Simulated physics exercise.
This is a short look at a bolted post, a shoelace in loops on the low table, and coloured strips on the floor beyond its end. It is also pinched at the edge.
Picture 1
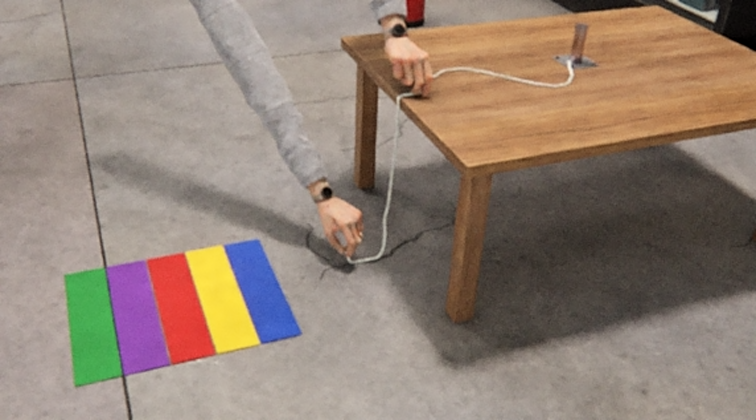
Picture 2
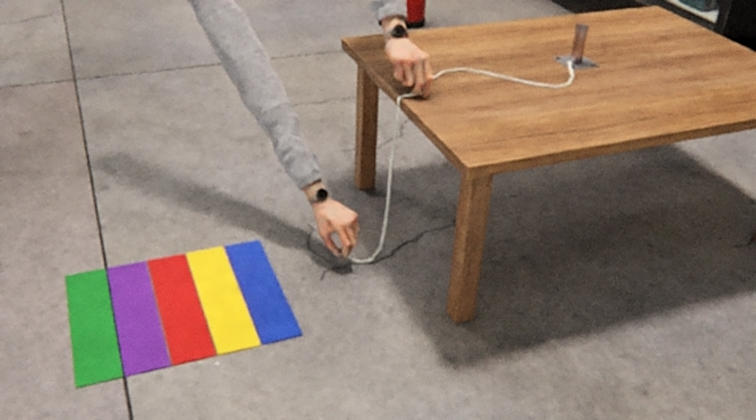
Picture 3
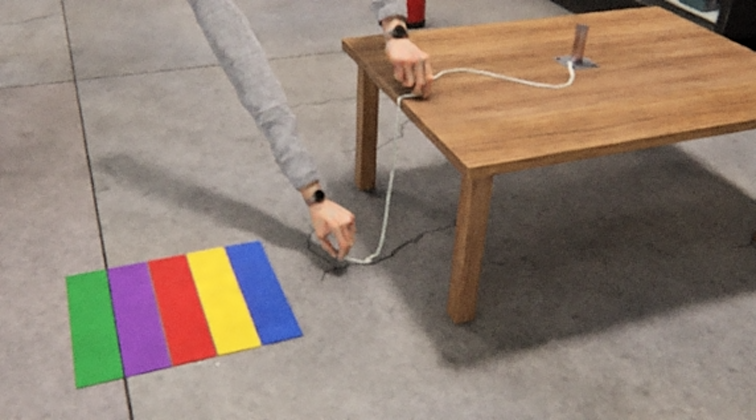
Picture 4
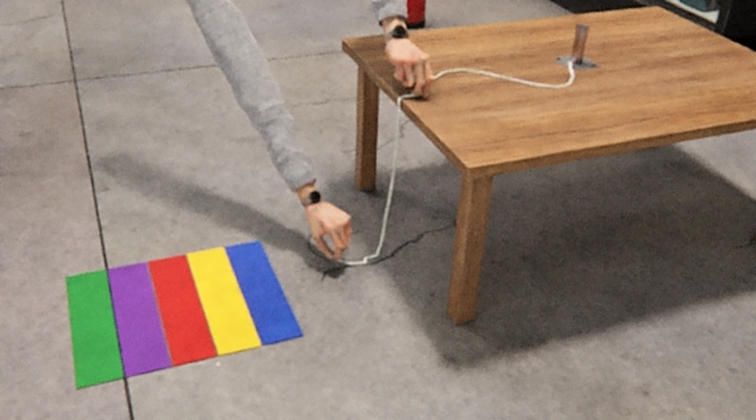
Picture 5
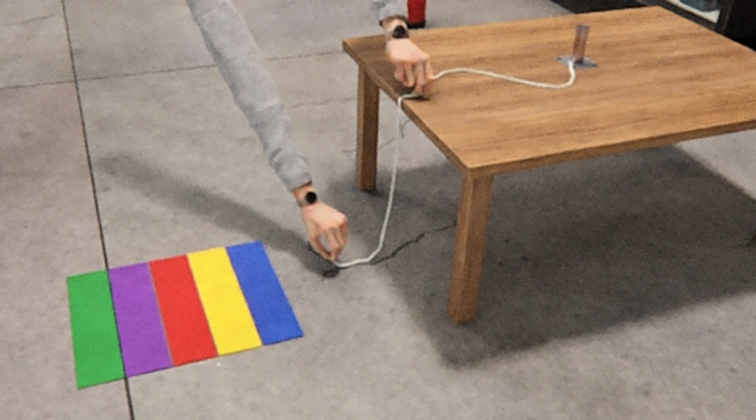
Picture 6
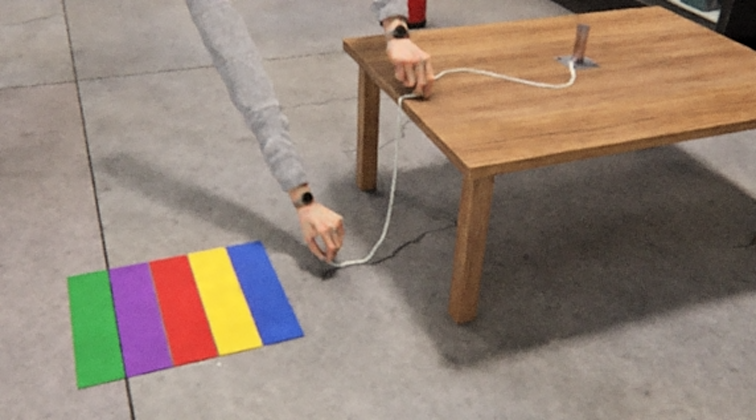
A hand low beside the wooden table holds the end of a white shoelace and eases it slightly left, toward the blue edge of the coloured strips on the floor. The other hand keeps pinching the lace at the table's edge, and the stretch across the tabletop barely changes.
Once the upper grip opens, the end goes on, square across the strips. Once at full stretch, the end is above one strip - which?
The end stops over the purple strip.
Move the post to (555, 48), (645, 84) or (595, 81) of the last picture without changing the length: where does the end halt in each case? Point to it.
Places per try: (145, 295); (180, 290); (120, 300).
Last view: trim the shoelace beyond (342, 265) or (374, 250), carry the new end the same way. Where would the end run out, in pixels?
The first cut gives (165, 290) and the second gives (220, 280).
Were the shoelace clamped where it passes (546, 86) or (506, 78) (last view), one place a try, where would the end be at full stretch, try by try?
First (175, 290), then (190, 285).
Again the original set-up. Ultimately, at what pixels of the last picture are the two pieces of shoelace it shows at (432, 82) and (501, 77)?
Roughly at (382, 108), and the other roughly at (462, 83).
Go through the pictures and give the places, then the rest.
End (346, 252); blue (274, 319); yellow (232, 329); red (188, 338); purple (143, 348); green (96, 359), in the first frame.
End (341, 254); shoelace through (571, 77) (514, 80) (441, 73) (401, 101) (390, 175) (382, 241), in the second frame.
End (338, 255), in the third frame.
End (334, 256); shoelace through (572, 77) (514, 80) (441, 74) (401, 101) (393, 175) (381, 242), in the fourth frame.
End (330, 257), in the fifth frame.
End (326, 258); shoelace through (573, 77) (515, 80) (442, 74) (402, 101) (395, 175) (380, 242), in the sixth frame.
Soon after, end near (210, 281); over yellow.
Then, end near (164, 291); over red.
At full stretch, end near (135, 296); over purple. The end stops over the purple strip.
